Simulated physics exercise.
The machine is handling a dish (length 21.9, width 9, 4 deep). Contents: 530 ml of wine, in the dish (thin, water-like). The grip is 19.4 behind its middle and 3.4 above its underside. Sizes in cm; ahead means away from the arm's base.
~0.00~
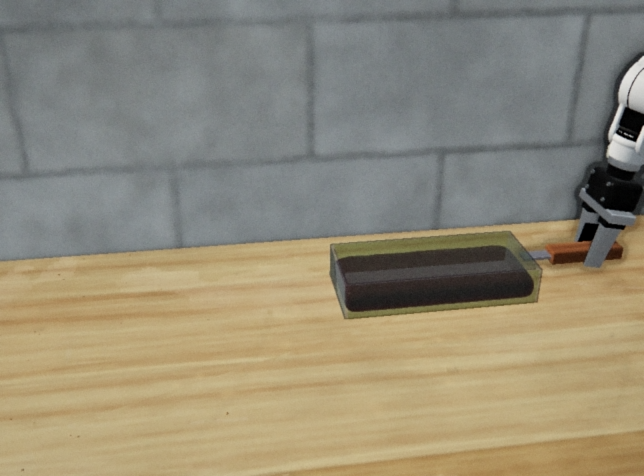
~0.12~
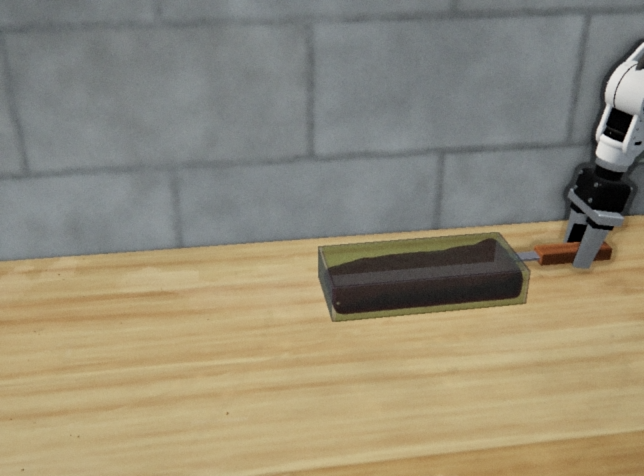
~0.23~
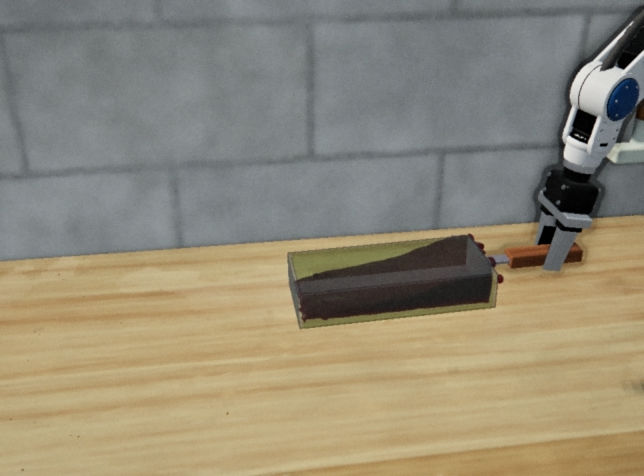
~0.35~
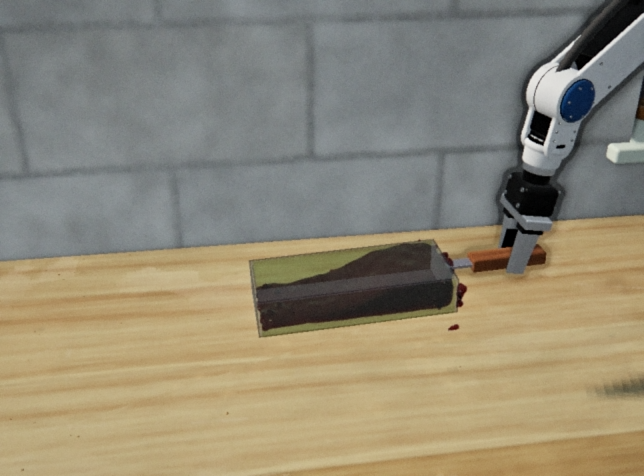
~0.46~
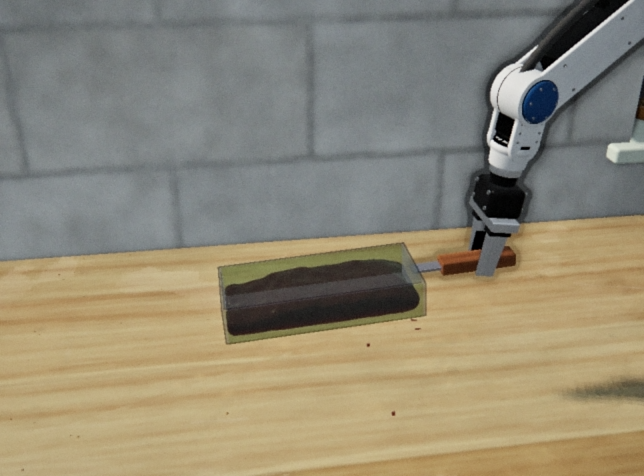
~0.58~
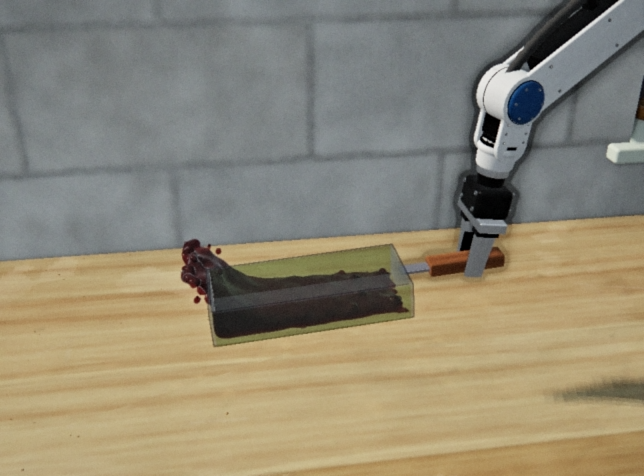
A white and black robot arm stands at the right of a pale wooden tabletop before a grey block wall, seen from a fixed, slightly raised view. Its gripper holds the reddish-brown handle of a clear, yellowish rectangular dish containing dark red liquid. The arm slides the dish leftward, tilting it slightly; liquid heaps rightward, drops escape there, then it surges left and splashes over the far-left end.
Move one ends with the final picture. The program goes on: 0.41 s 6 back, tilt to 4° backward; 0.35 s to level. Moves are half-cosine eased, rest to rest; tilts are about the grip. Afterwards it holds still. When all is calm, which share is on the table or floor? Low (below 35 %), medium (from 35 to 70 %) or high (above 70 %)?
A medium share, from 35 to 70 %, ends on the table or floor.
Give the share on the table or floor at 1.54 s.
About 45 %.
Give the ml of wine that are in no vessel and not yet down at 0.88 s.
Some 70 ml.
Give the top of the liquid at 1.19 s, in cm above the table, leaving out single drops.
Up to some 22 cm.
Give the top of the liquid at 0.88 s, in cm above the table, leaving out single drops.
Up to some 18 cm.
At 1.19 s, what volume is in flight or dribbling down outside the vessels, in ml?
Some 15 ml.
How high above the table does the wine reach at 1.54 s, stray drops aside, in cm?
About 17 cm.
After 0.88 s, tilted 3° backward, liquid up to 19 above the table; 320 ml in the dish, 145 ml on the table or floor, 65 ml in the air or running down outside.
After 1.19 s, tilted 2° backward, liquid up to 26 above the table; 305 ml in the dish, 210 ml on the table or floor, 15 ml in the air or running down outside.
After 1.54 s, level, liquid up to 17 above the table; 300 ml in the dish, 235 ml on the table or floor.
After 2.34 s, level, liquid up to 16 above the table; 295 ml in the dish, 235 ml on the table or floor.
In the end, 295 ml in the dish, 235 ml on the table or floor. That is 44 % on the table or floor.
